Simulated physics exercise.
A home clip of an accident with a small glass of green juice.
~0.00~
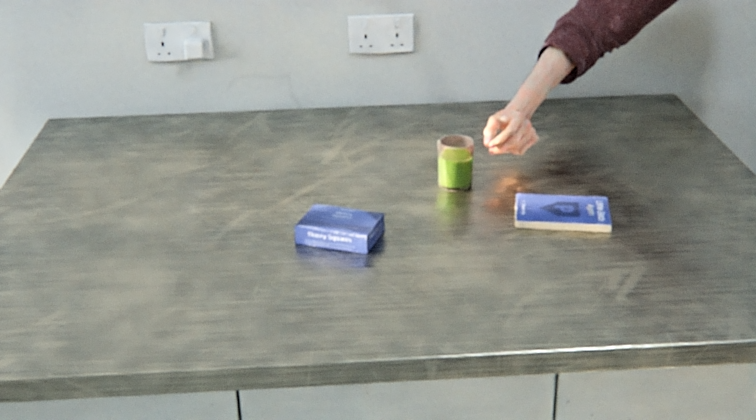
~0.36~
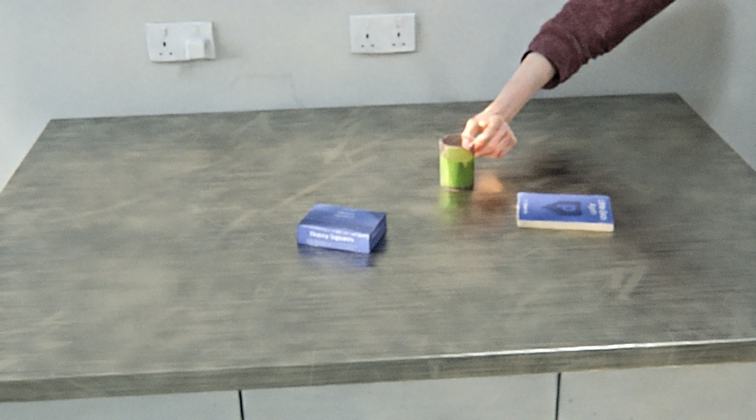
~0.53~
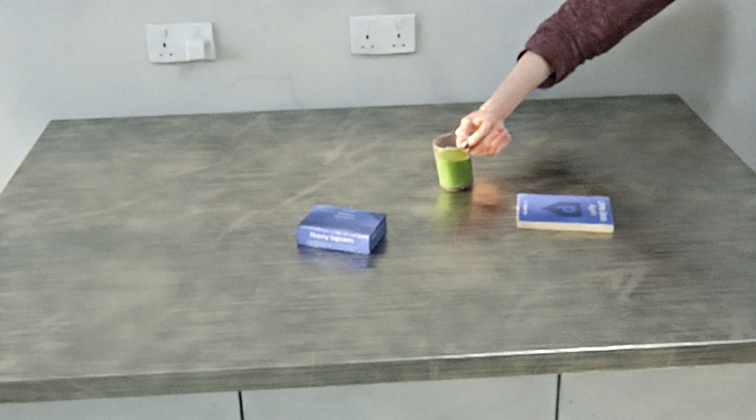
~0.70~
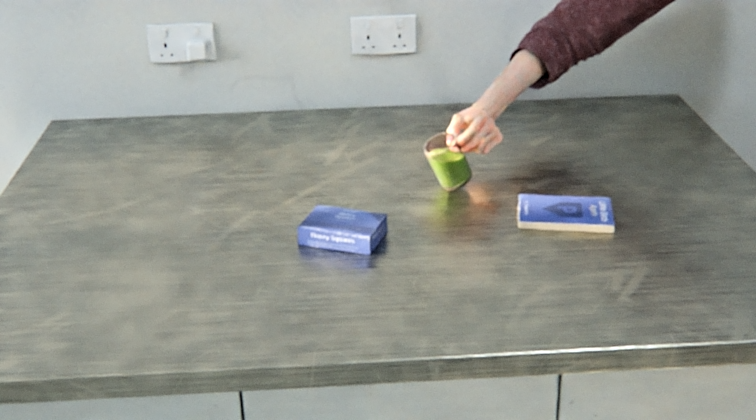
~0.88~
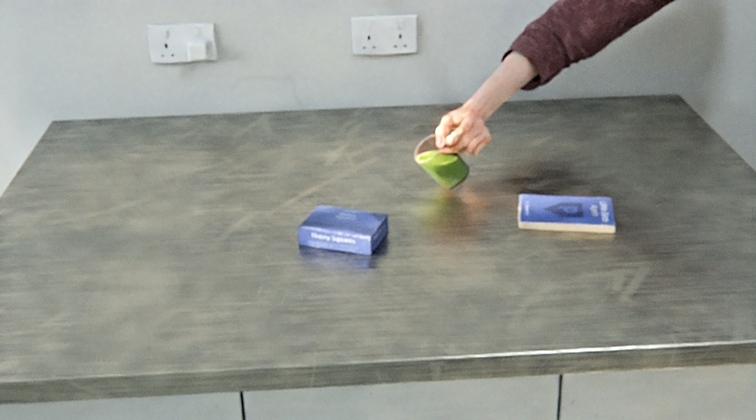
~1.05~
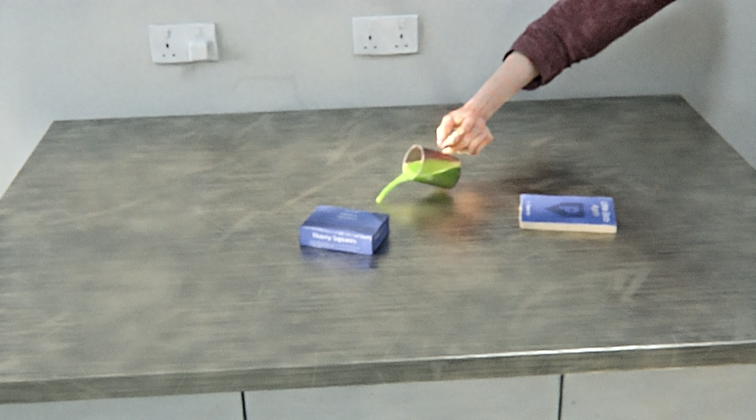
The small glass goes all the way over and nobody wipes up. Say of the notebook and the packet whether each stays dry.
The notebook escapes; the packet is reached.
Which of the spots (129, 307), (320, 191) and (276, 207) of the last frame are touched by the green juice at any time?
One: Not reached. Two: Wet. Three: In the puddle.
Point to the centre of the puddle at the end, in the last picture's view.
Close to (270, 215).
After 1.6 s, the puddle covers about as much as a plate; the notebook is untouched; the packet is reached.
After 2.3 s, the puddle covers about as much as a tray; the notebook is untouched; the packet is reached.
After 3.6 s, the puddle covers about as much as a tray; the notebook is untouched; the packet is reached.
